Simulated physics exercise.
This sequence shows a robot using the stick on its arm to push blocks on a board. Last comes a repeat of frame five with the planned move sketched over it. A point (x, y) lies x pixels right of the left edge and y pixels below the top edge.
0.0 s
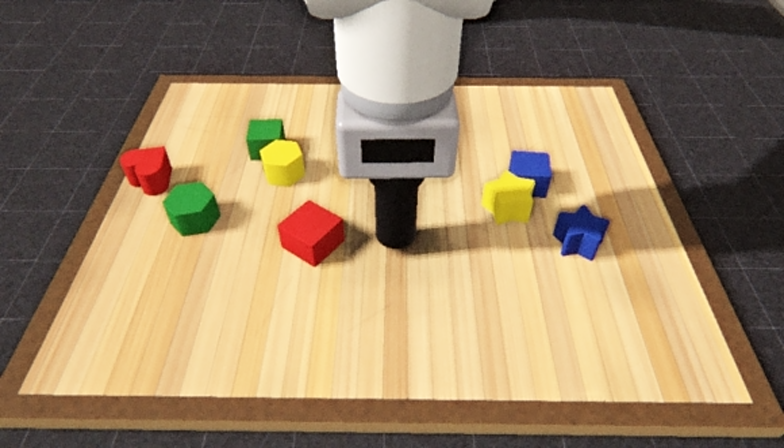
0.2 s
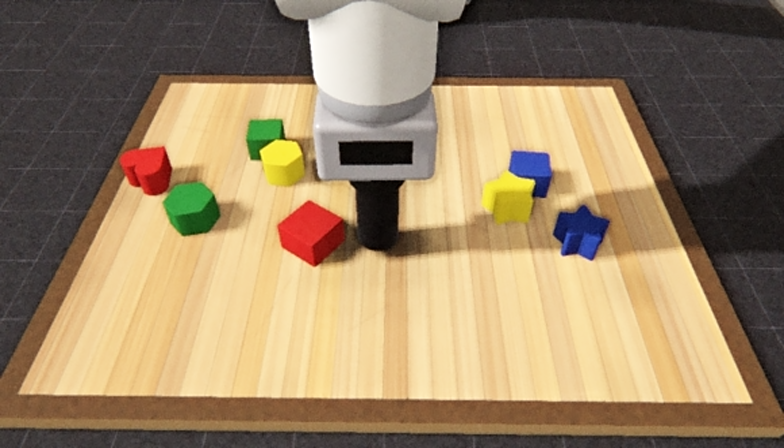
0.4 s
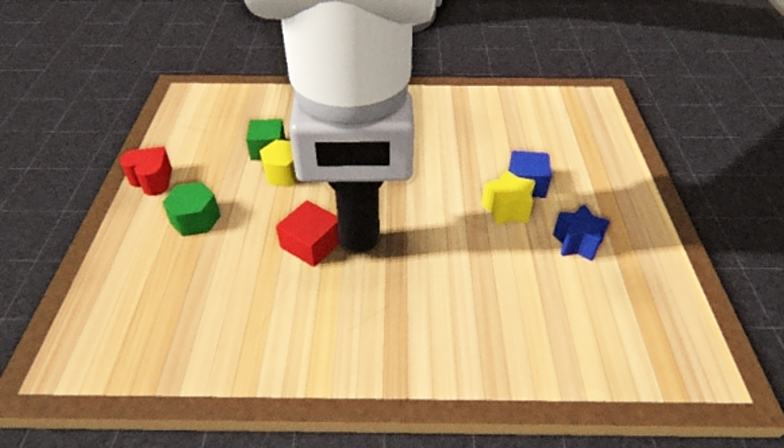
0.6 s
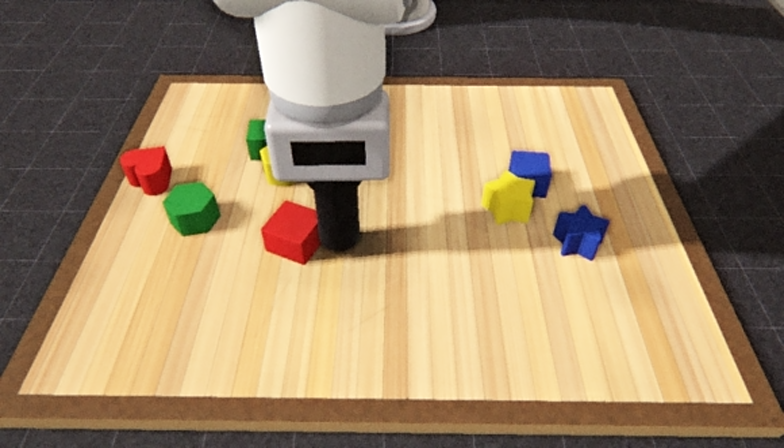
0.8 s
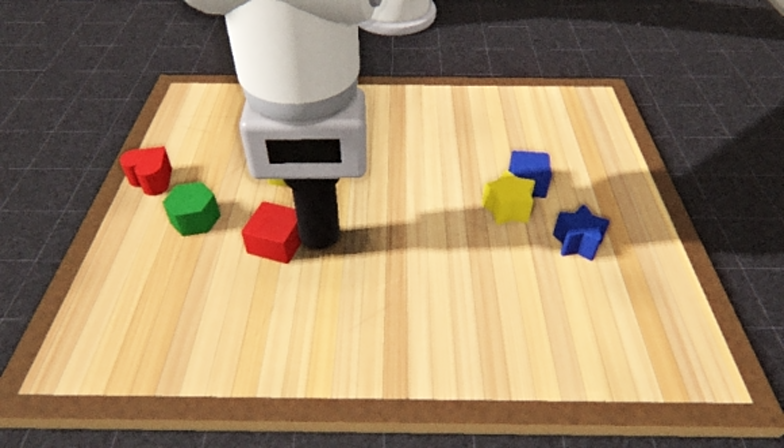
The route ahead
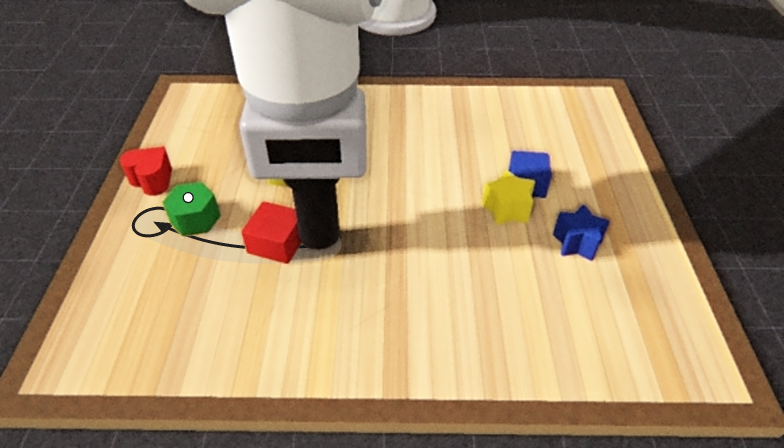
A robot arm moves left and pushes the red square block left across the board.
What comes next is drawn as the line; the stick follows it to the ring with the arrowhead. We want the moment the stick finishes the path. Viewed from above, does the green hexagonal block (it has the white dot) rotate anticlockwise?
That would be a no.
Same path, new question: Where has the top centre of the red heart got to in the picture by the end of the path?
My prediction: (141, 144).
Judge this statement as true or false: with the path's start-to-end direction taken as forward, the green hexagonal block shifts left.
Verdict: False.
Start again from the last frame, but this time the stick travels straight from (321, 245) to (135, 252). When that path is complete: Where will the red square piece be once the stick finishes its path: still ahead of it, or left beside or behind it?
Carried ahead at the end.
The drawn path runs from (321, 245) via (260, 248) and (202, 240), ending at (154, 222); the dot is on the green hexagonal block.
What follows on the original path. One third of the way, stick at (257, 239); green hexagonal block at (182, 196); red square piece at (209, 223).
Two thirds of the way, stick at (199, 231); green hexagonal block at (157, 188), turned 55° clockwise; red square piece at (148, 223), turned 25° anticlockwise.
At the end, stick at (150, 213); red heart at (141, 144), turned 20° clockwise; green hexagonal block at (134, 174), turned 75° clockwise; red square piece at (105, 224), turned 70° anticlockwise.
